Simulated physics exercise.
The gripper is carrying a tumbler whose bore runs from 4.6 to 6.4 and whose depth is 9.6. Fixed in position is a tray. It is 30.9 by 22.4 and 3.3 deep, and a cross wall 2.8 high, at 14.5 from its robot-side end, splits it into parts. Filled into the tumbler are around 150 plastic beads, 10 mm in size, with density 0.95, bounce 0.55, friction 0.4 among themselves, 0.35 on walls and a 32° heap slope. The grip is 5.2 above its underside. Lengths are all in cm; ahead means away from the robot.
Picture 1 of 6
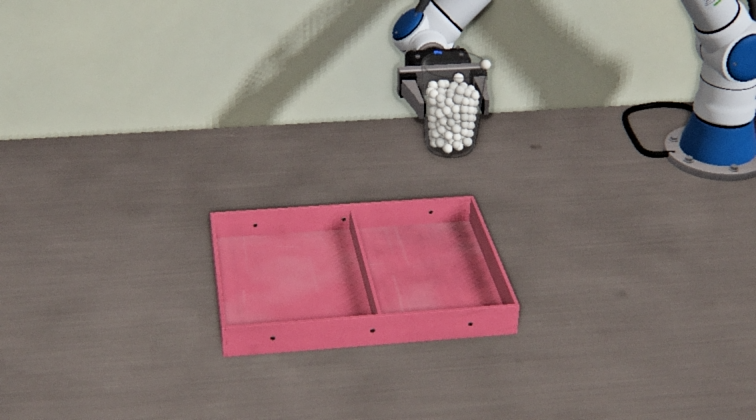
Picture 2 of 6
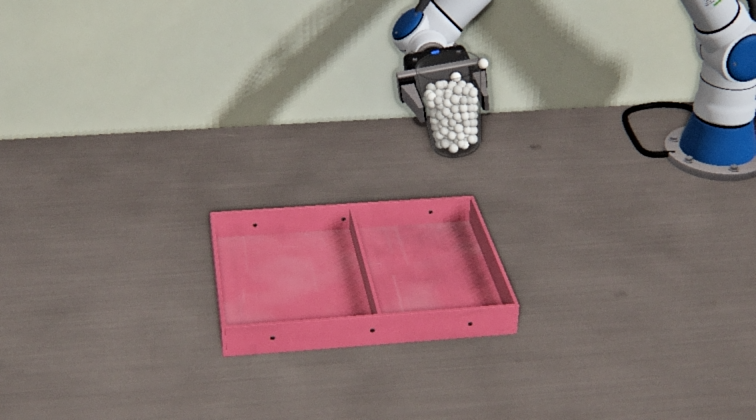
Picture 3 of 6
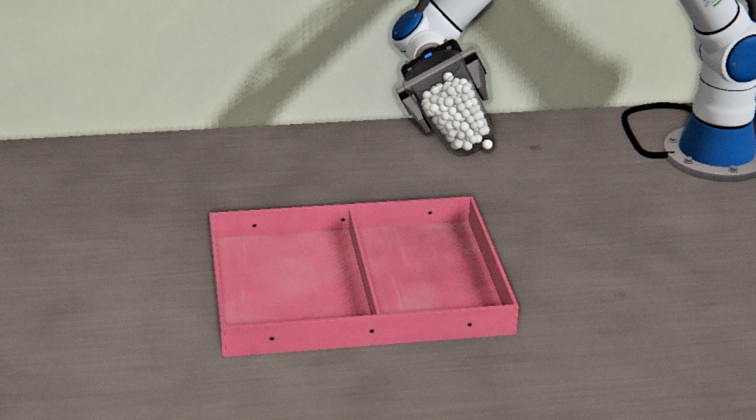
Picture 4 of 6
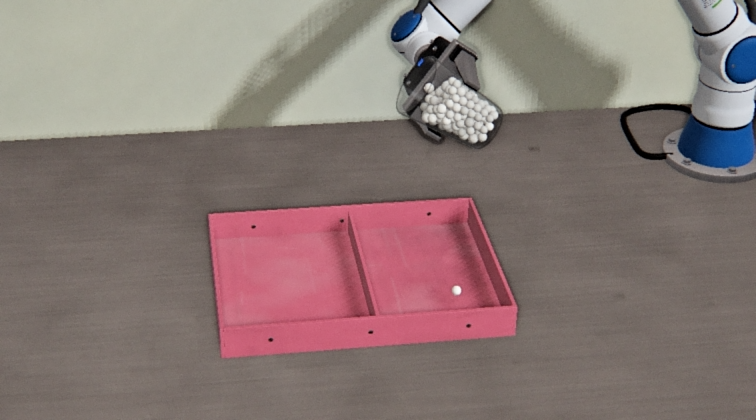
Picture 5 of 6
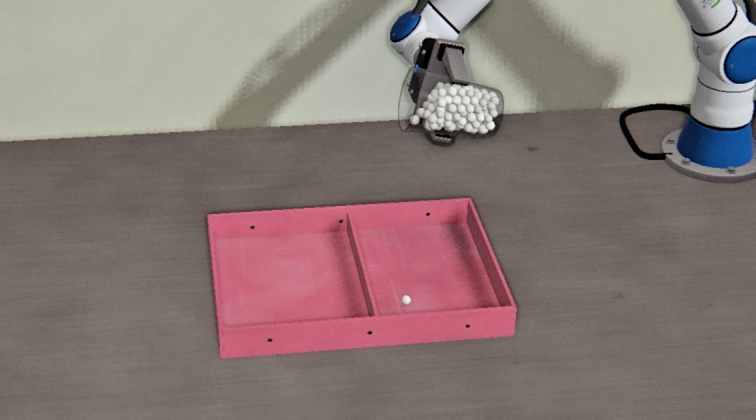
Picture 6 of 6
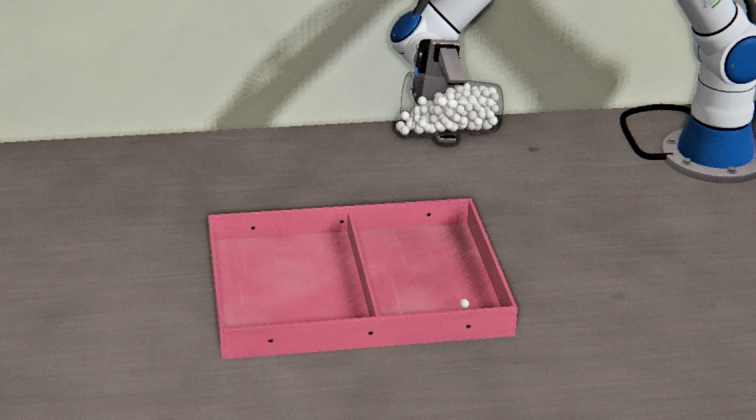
Robot arm gradually tilting a clear tumbler of white beads onto its side, one bead rolling about in a pink divided tray.
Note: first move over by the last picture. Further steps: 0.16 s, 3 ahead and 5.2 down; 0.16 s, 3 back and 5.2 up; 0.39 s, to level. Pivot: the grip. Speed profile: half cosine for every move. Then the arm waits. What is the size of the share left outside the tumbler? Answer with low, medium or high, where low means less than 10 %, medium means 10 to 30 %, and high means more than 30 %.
Medium.
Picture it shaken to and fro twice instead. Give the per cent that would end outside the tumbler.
In that case it would be roughly 35 per cent.
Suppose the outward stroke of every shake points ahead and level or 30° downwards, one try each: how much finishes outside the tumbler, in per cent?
70 and 50 %.
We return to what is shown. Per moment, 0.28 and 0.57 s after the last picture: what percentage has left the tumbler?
I'd put it near 15 percent first and near 20 percent later.
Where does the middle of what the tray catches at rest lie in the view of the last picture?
I'd point to somewhere near (334, 281).
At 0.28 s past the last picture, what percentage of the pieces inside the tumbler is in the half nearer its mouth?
I'd guess about 50 percent of it.
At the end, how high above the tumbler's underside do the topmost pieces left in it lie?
Around 7.5 centimetres above the underside.
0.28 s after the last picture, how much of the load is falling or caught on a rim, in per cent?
Roughly 9 percent.
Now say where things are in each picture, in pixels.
Tumbler middle at (452, 108), level; upper third of the load around (453, 96), from x 430 to 485, top at y 65; 149 in the tumbler, in the first picture.
Tumbler middle at (453, 107), tilted 8° forward; upper third of the load around (454, 95), from x 430 to 485, top at y 65; 148 in the tumbler, 1 in flight or on a rim, in the second picture.
Tumbler middle at (453, 107), tilted 29° forward; upper third of the load around (452, 97), from x 425 to 485, top at y 75; 148 in the tumbler, 1 in flight or on a rim, in the third picture.
Tumbler middle at (454, 108), tilted 55° forward; upper third of the load around (454, 98), from x 425 to 495, top at y 80; 148 in the tumbler, 1 in the robot-side part, in the fourth picture.
Tumbler middle at (453, 107), tilted 76° forward; upper third of the load around (461, 97), from x 405 to 495, top at y 85; 148 in the tumbler, 1 in the robot-side part, in the fifth picture.
Tumbler middle at (454, 107), tilted 84° forward; upper third of the load around (466, 100), from x 400 to 495, top at y 85; 148 in the tumbler, 1 in the robot-side part, in the sixth picture.
Then, 0.28 s later, tilted 84° forward, highest piece 23 above the table; 128 in the tumbler, 5 in the far-side part, 2 in the robot-side part, 14 in flight or on a rim.
Then, 0.57 s later, tilted 25° forward, highest piece 25 above the table; 118 in the tumbler, 17 in the far-side part, 14 in the robot-side part.
Then, 0.91 s later, level, highest piece 24 above the table; 118 in the tumbler, 17 in the far-side part, 14 in the robot-side part.
Then, 1.96 s later, level, highest piece 24 above the table; 118 in the tumbler, 17 in the far-side part, 14 in the robot-side part.
At rest, 118 in the tumbler, 17 in the far-side part, 14 in the robot-side part. That is 21 % outside the tumbler.
